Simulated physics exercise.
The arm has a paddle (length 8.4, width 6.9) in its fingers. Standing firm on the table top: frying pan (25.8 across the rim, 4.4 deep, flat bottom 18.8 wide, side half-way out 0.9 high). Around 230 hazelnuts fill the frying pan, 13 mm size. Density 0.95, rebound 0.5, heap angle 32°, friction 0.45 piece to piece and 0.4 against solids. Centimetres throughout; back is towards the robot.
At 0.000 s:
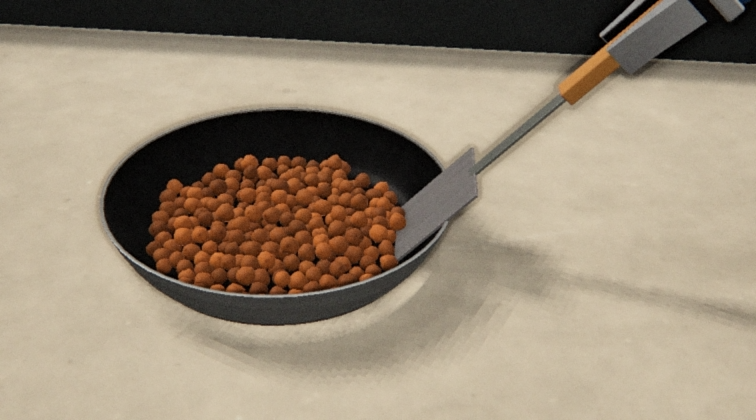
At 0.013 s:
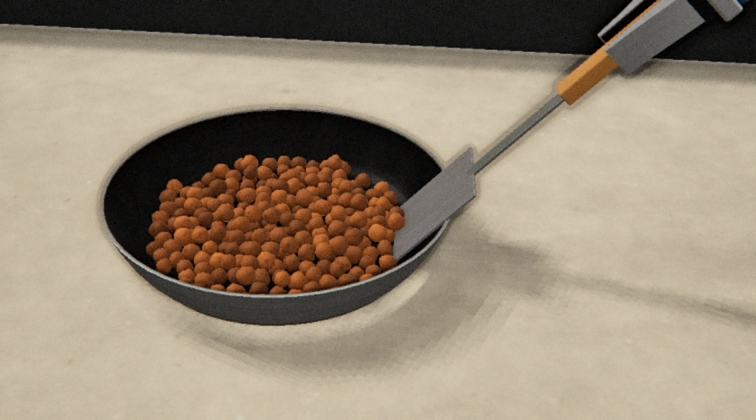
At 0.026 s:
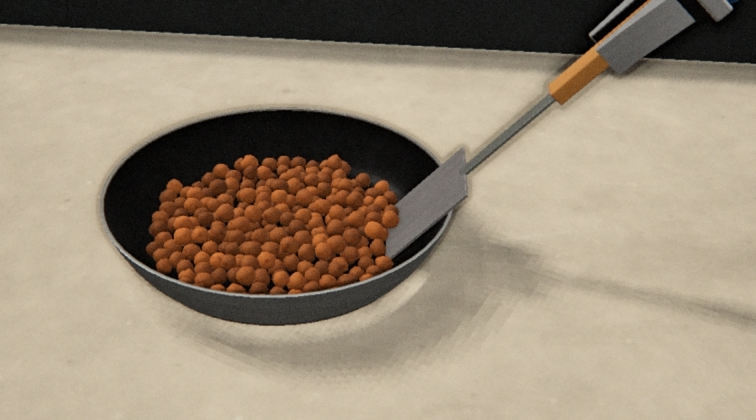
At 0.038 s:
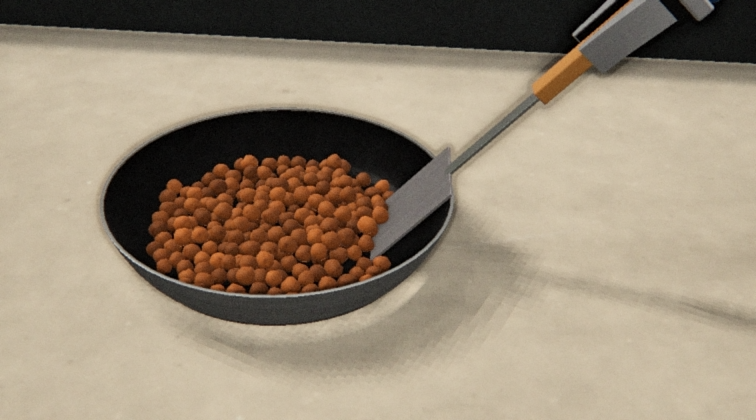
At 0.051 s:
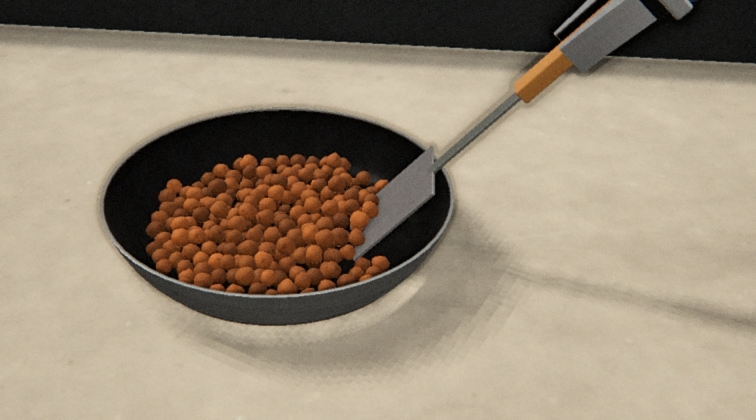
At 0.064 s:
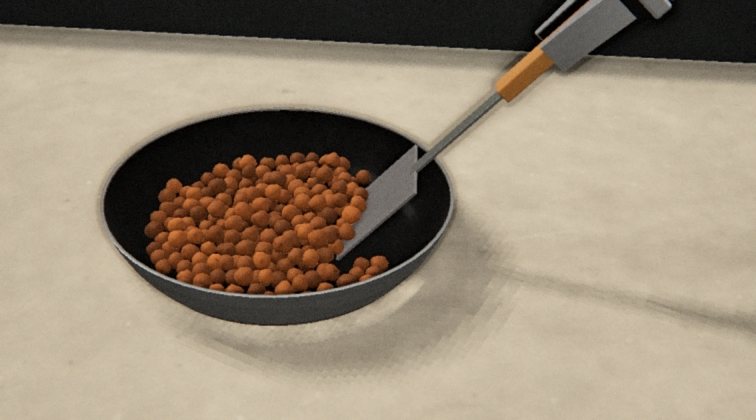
Robot arm sliding a grey paddle leftward through a heap of brown hazelnuts in a black frying pan, bunching nearby nuts.
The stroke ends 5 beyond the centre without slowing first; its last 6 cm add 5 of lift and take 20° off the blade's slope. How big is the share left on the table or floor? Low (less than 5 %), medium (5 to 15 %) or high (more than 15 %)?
Share on the table or floor: Medium (5 to 15 %).
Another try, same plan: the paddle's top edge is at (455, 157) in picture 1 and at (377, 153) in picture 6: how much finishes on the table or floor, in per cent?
Some 10 per cent.
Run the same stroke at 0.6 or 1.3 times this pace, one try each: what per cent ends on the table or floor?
About 0 and 15 per cent.
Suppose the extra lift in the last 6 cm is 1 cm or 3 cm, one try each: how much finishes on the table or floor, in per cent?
Some 0 and 0 per cent.
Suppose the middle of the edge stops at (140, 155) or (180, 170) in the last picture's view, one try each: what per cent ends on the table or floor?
About 15 and 10 per cent.
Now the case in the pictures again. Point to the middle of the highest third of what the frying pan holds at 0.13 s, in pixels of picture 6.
At about (254, 208).
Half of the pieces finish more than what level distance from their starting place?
Some 2 cm.
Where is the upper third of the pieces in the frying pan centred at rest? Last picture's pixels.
Near (196, 217).
After 0.09 s, sloping 48°, highest piece 5 above the table; 232 in the frying pan.
After 0.13 s, sloping 41°, highest piece 6 above the table; 232 in the frying pan.
After 0.34 s, sloping 29°, highest piece 4 above the table; 211 in the frying pan, 20 on the table or floor, 1 on the blade or in flight.
After 1.39 s, sloping 29°, highest piece 3 above the table; 211 in the frying pan, 21 on the table or floor.
In the end, 211 in the frying pan, 21 on the table or floor. That is 9 % on the table or floor.
